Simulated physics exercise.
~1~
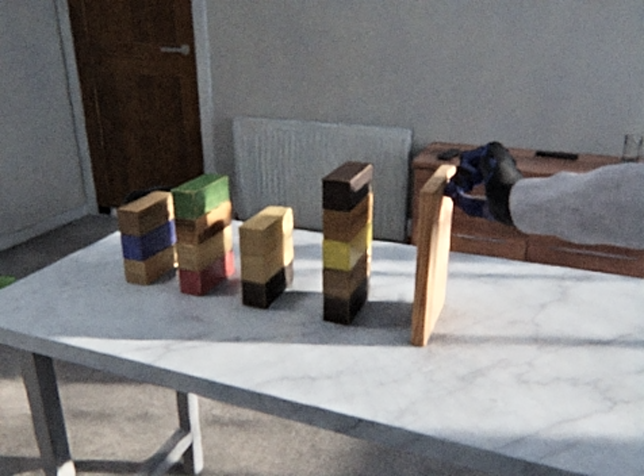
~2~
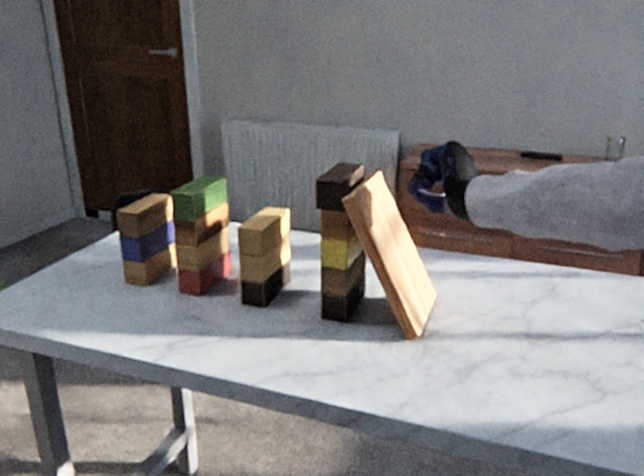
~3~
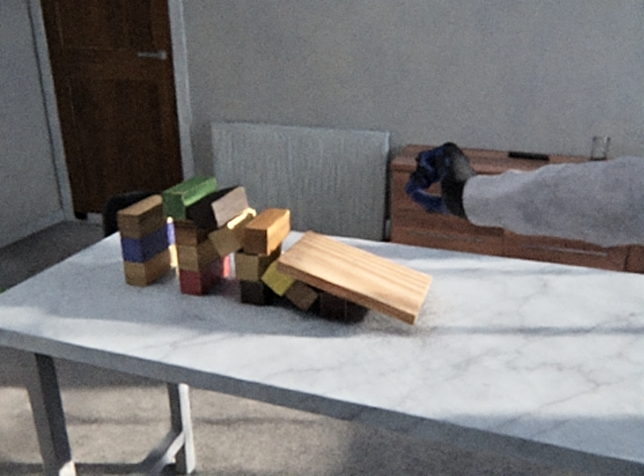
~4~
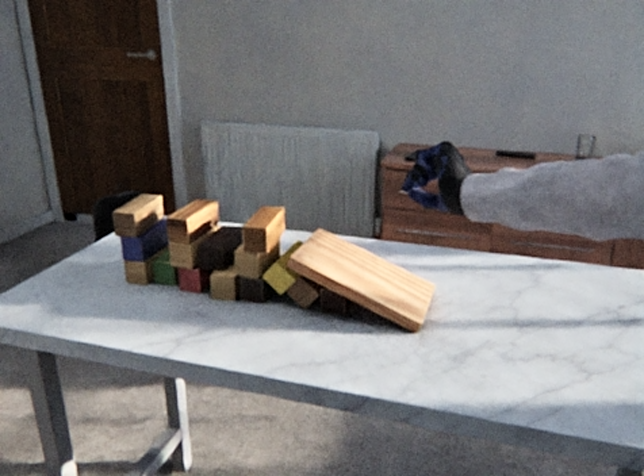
In the video, a gloved hand tips a wooden board leftward into a row of four block stacks on a marble-patterned table, toppling the nearest stack and scattering blocks leftward; the green block drops behind the others, while the board rests slanted on fallen blocks.
